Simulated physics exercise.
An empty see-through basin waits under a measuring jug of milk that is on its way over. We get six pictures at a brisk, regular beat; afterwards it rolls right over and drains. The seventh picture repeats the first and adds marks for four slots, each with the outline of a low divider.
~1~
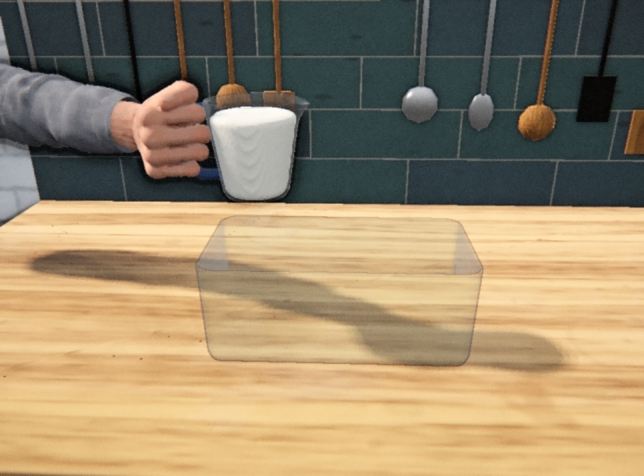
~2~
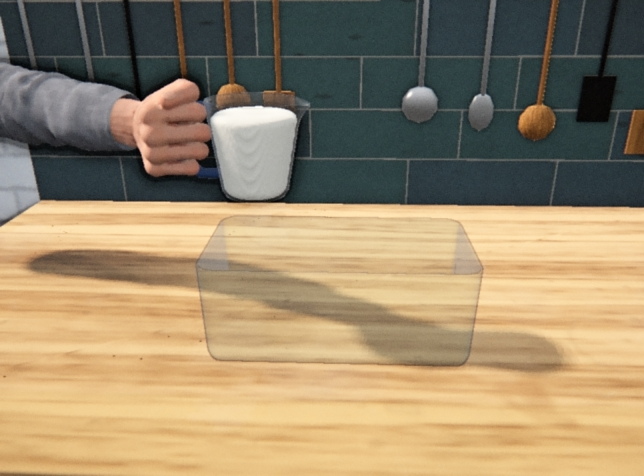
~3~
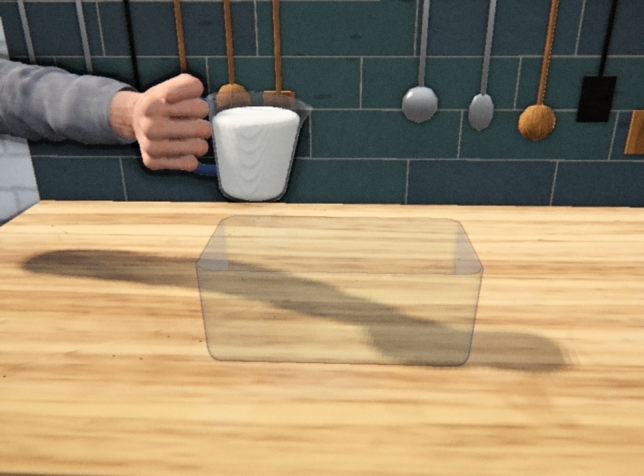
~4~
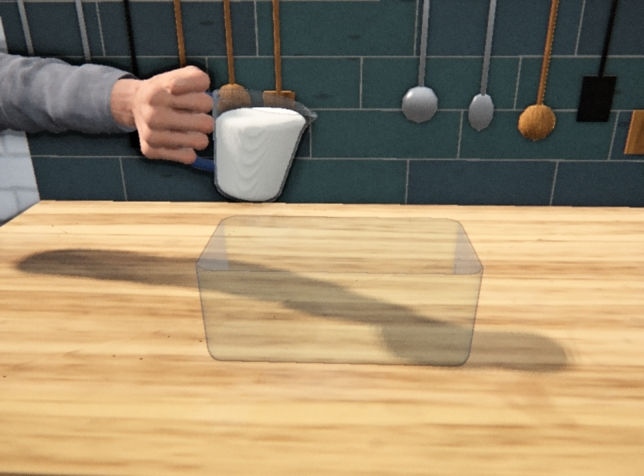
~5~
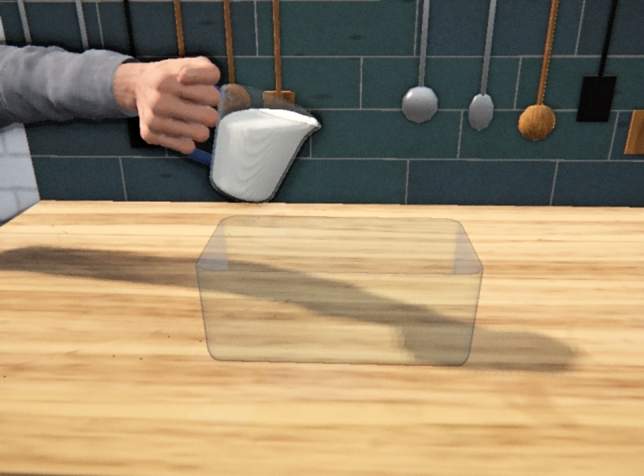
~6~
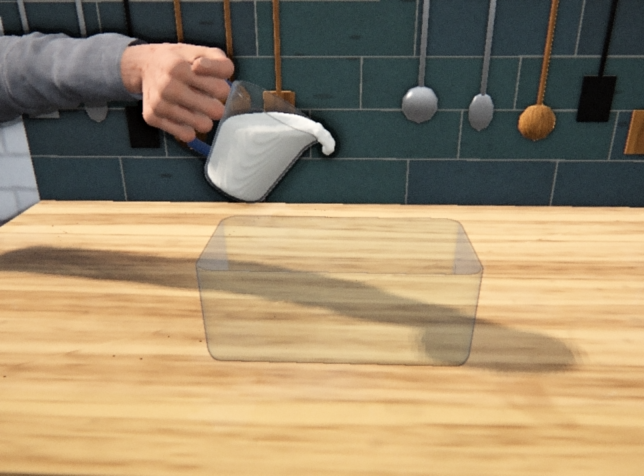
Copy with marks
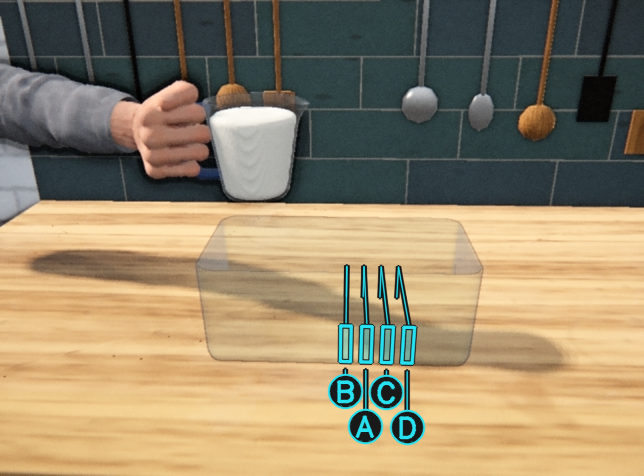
A hand in a gray sleeve, reaching in from the left, grips a clear measuring jug of white milk above an empty see-through basin on a pale wooden counter. Seen from the front by a still camera, utensils hang against dark teal tiles behind. The jug stays almost upright at first, then the hand tilts it rightward until milk curls over its lip.
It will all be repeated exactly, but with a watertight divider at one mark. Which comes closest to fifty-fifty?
I would pick place A.
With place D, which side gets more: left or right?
The left one.
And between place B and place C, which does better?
B.
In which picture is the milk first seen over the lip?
Picture 6.
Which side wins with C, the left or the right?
The left side.
On the marked copy, A at (365, 370); B at (345, 369); C at (386, 370); D at (407, 371).
With A, about 50 % ends left of the wall and 49 % right of it.
With B, about 21 % ends left of the wall and 79 % right of it.
With C, about 90 % ends left of the wall and 10 % right of it.
With D, about 95 % ends left of the wall and 4 % right of it.
